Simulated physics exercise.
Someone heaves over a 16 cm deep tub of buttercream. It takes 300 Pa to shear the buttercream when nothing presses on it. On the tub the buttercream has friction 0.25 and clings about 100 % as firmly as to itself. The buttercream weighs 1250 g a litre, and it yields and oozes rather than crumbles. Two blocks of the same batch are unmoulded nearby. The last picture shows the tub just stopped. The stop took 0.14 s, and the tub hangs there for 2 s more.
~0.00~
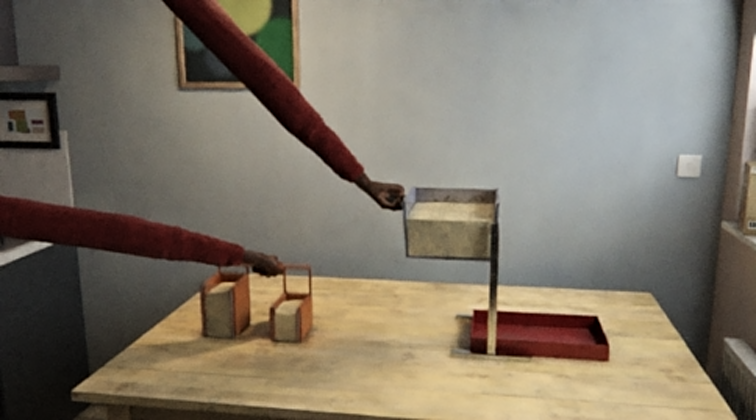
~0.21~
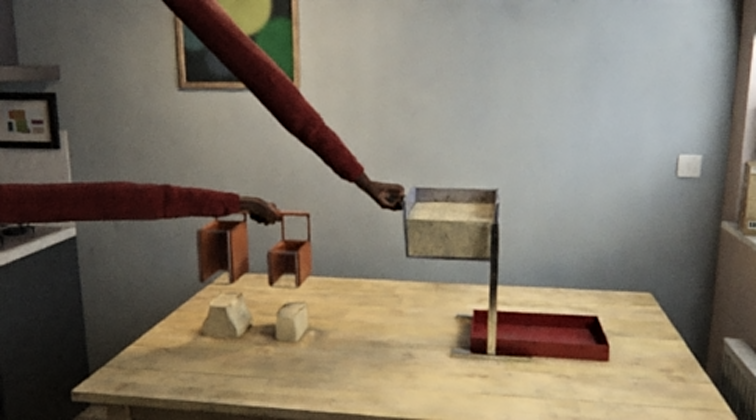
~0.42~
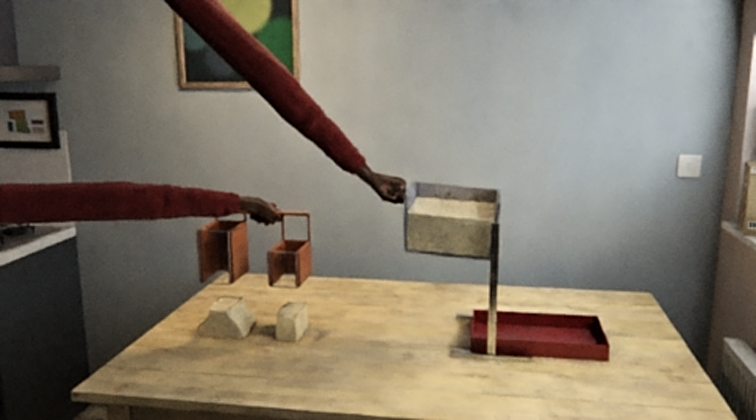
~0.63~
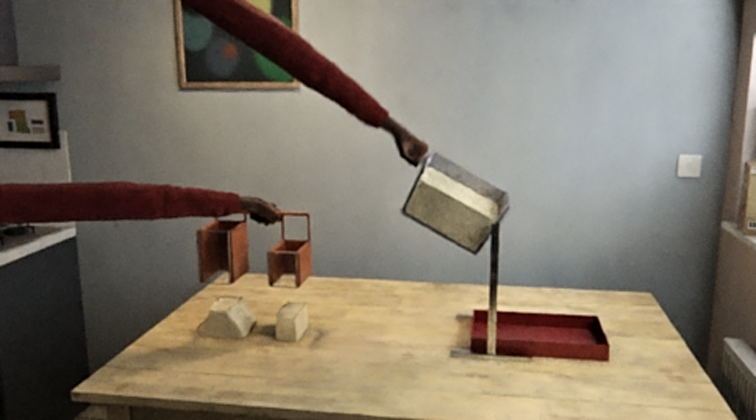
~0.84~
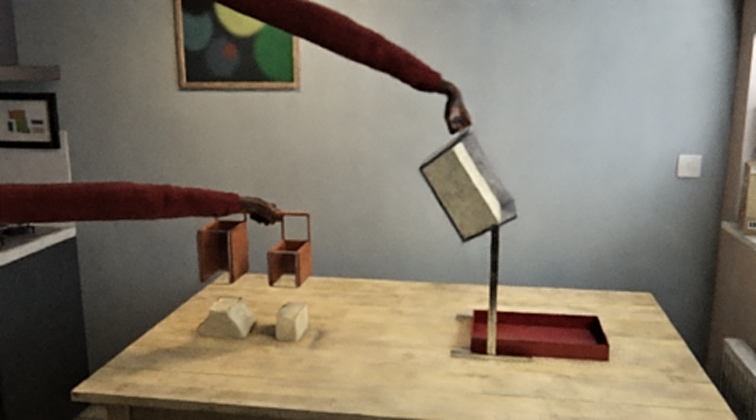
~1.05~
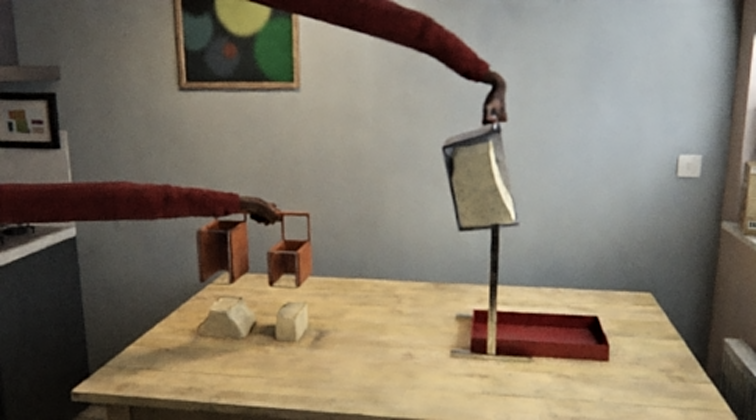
Two red-sleeved arms lift molds off two pale blocks, then tilt a filled tub steeply rightward.
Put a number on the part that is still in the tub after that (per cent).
Close to 52 per cent.
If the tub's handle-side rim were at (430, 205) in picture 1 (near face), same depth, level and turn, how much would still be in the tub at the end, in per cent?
It would be near 100 %.
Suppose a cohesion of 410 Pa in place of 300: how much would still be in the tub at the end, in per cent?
In that case some 65 per cent.
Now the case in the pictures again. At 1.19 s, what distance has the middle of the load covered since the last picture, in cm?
Some 5 cm.
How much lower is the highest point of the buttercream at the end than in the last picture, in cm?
Roughly 12 cm.
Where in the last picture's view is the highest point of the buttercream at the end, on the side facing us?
Near (474, 192).
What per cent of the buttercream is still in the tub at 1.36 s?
Some 60 per cent.
By 1.19 s, the tub is at 77 degrees and holds 87 %.
By 1.36 s, the tub is at 77 degrees and holds 60 %.
By 1.53 s, the tub is at 77 degrees and holds 52 %.
By 1.70 s, the tub is at 77 degrees and holds 52 %.
By 3.05 s, at the end, the tub is at 77 degrees and holds 52 %.
